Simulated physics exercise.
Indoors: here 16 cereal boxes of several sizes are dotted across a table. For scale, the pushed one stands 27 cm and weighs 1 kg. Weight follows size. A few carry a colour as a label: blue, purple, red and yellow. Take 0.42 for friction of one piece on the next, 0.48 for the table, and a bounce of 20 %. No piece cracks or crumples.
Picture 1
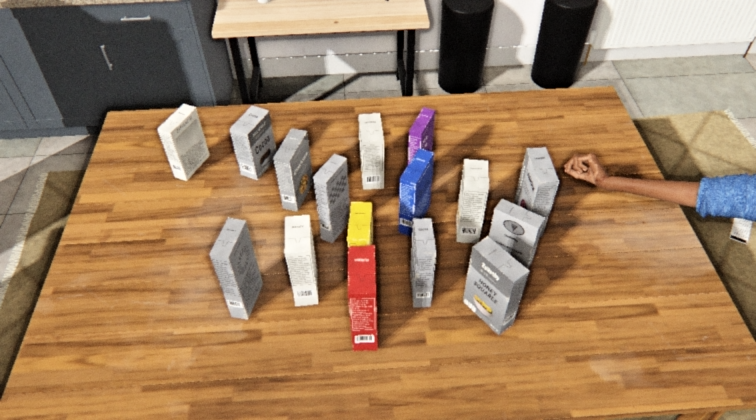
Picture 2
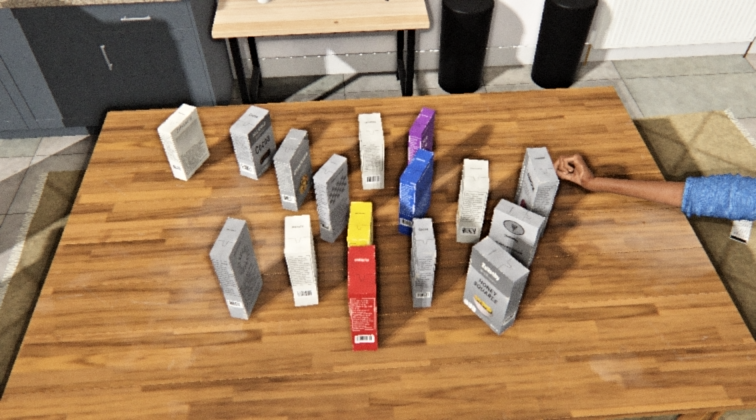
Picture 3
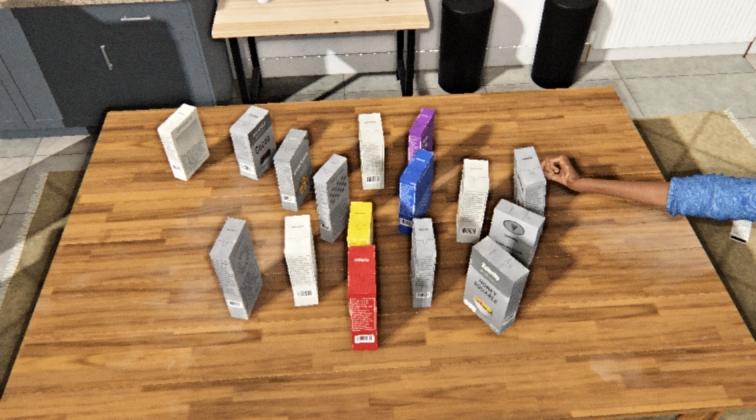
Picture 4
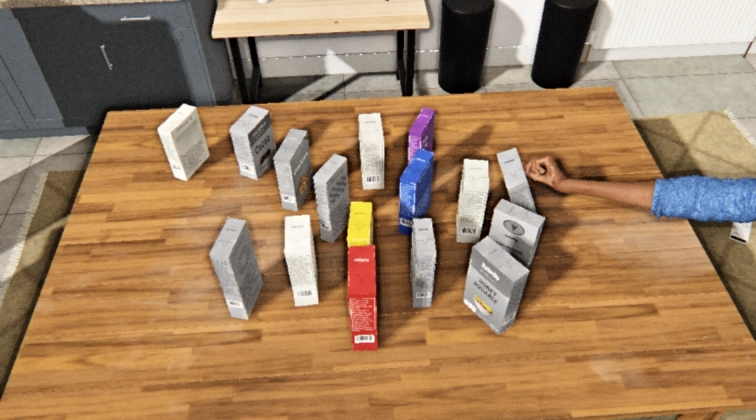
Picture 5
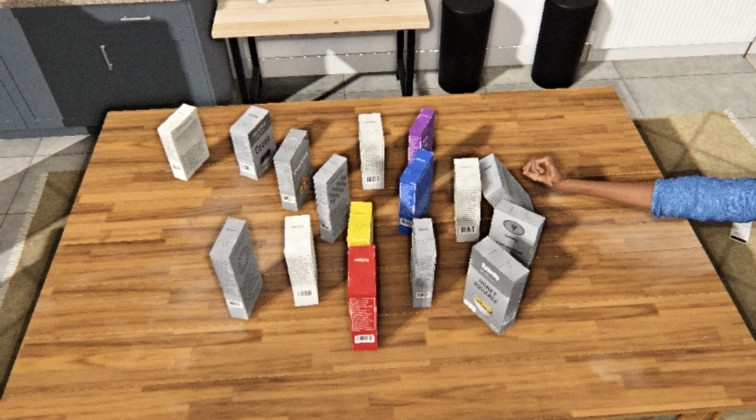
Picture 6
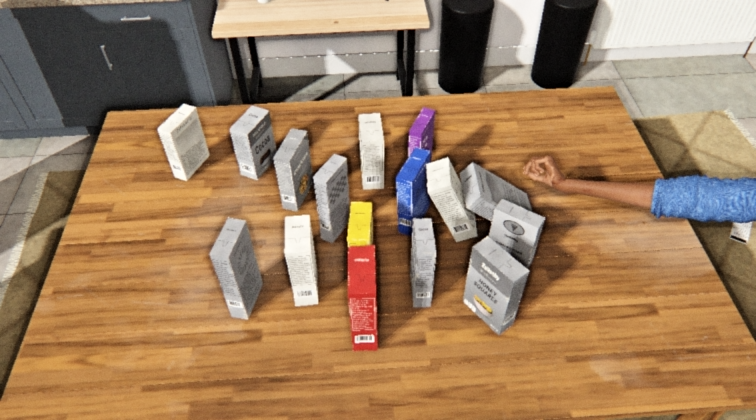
A hand pushing a grey box over at the right of a wooden table, the white box beside it tilting toward a blue one.
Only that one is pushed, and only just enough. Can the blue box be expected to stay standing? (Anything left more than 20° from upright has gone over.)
It goes over.
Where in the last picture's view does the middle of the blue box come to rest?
Near (368, 202).
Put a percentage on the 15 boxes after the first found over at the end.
Roughly 15 per cent of them.
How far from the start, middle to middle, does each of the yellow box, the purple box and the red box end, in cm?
Moved: Yellow 0, purple 0, red 0.
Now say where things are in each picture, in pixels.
In the first frame (pixels give the middle of a visible side), finger (571, 166) 50 mm from the first box; blue box (424, 196); purple box (423, 120); red box (364, 325); none of the others has stirred.
The second frame shows finger (558, 167) 6 mm from the first box; blue box (424, 196).
The third frame shows finger (544, 168) pushing; blue box (424, 196); none of the others has stirred.
The fourth frame shows finger (531, 168) pushing; blue box (424, 196); none of the others has stirred.
The fifth frame shows finger (530, 168) stopped; blue box (424, 196); steepest lean 5°, the box at (468, 215); one has shifted.
The sixth frame shows finger (530, 168) stopped; blue box (422, 195); purple box (423, 120); red box (364, 325); steepest lean 24°, the box at (454, 215); 1 of the 15 other boxes over.
Then, 0.10 s past the last view, 1 of the 15 other boxes over; blue box 14° from how it stood.
Then, 0.24 s past the last view, 2 of the 15 other boxes over; blue box 45° from how it stood.
Then, 0.38 s past the last view, 2 of the 15 other boxes over; blue box lying flat.
In the end, 2 of the 15 other boxes over; blue box lying flat; purple box unmoved; red box unmoved. 13 left standing. From the last view, middles, blue box near (368, 202), purple box near (421, 153).
